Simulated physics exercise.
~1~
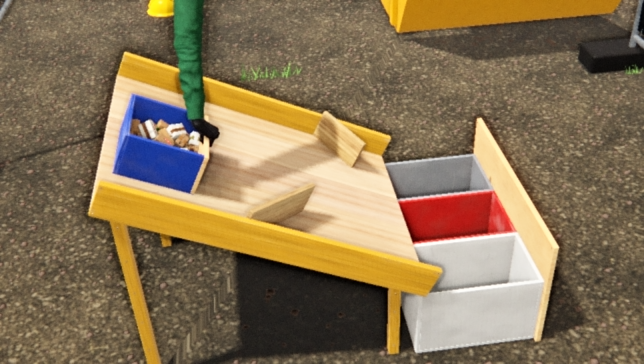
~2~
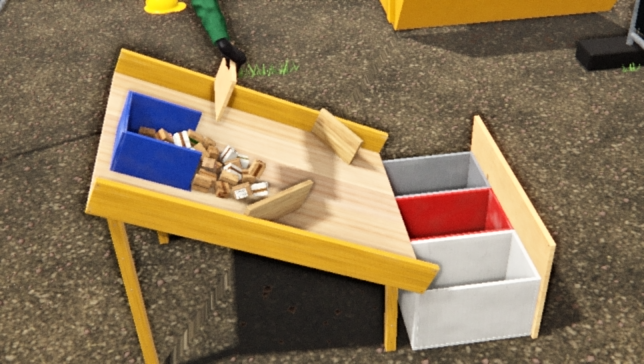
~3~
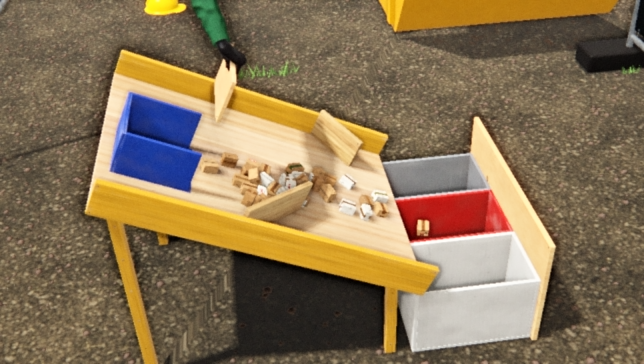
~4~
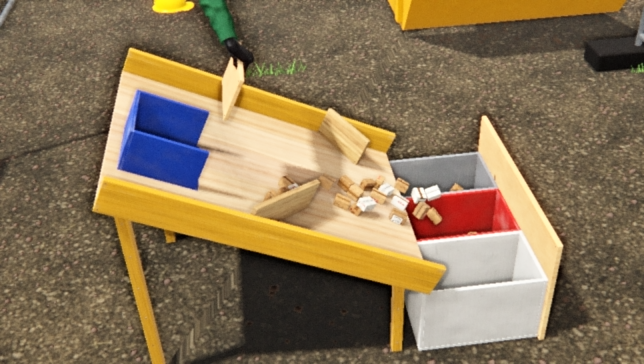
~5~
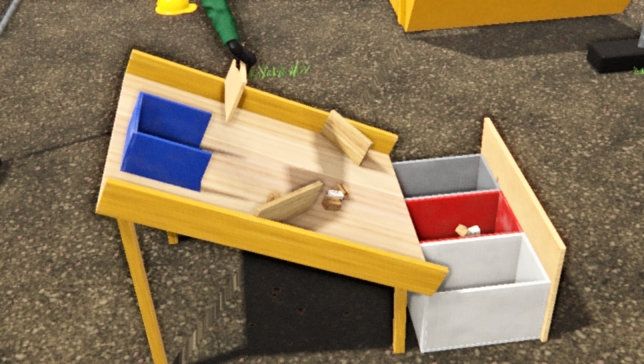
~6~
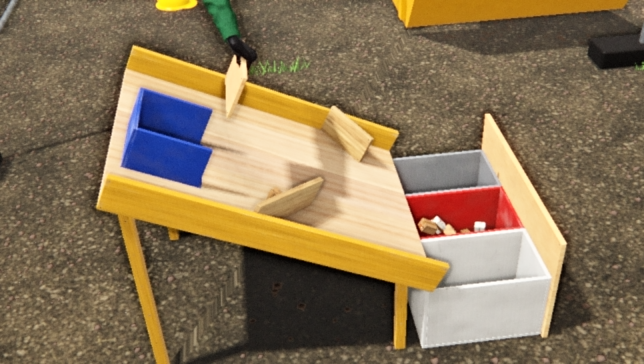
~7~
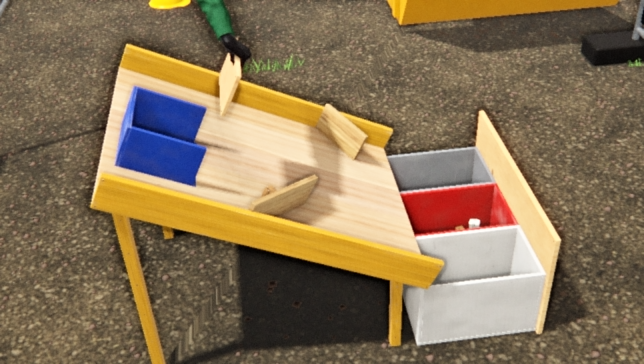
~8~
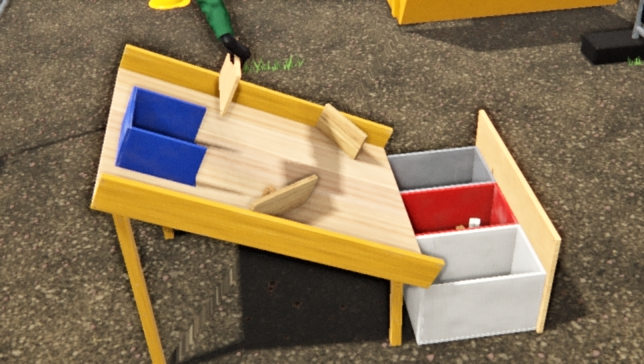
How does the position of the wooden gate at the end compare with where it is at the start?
At the start the gate is down at the open right side of the blue pen, holding the parcels in. At the end it is held higher up and a little to the right, by the table's far edge and clear of the pen.
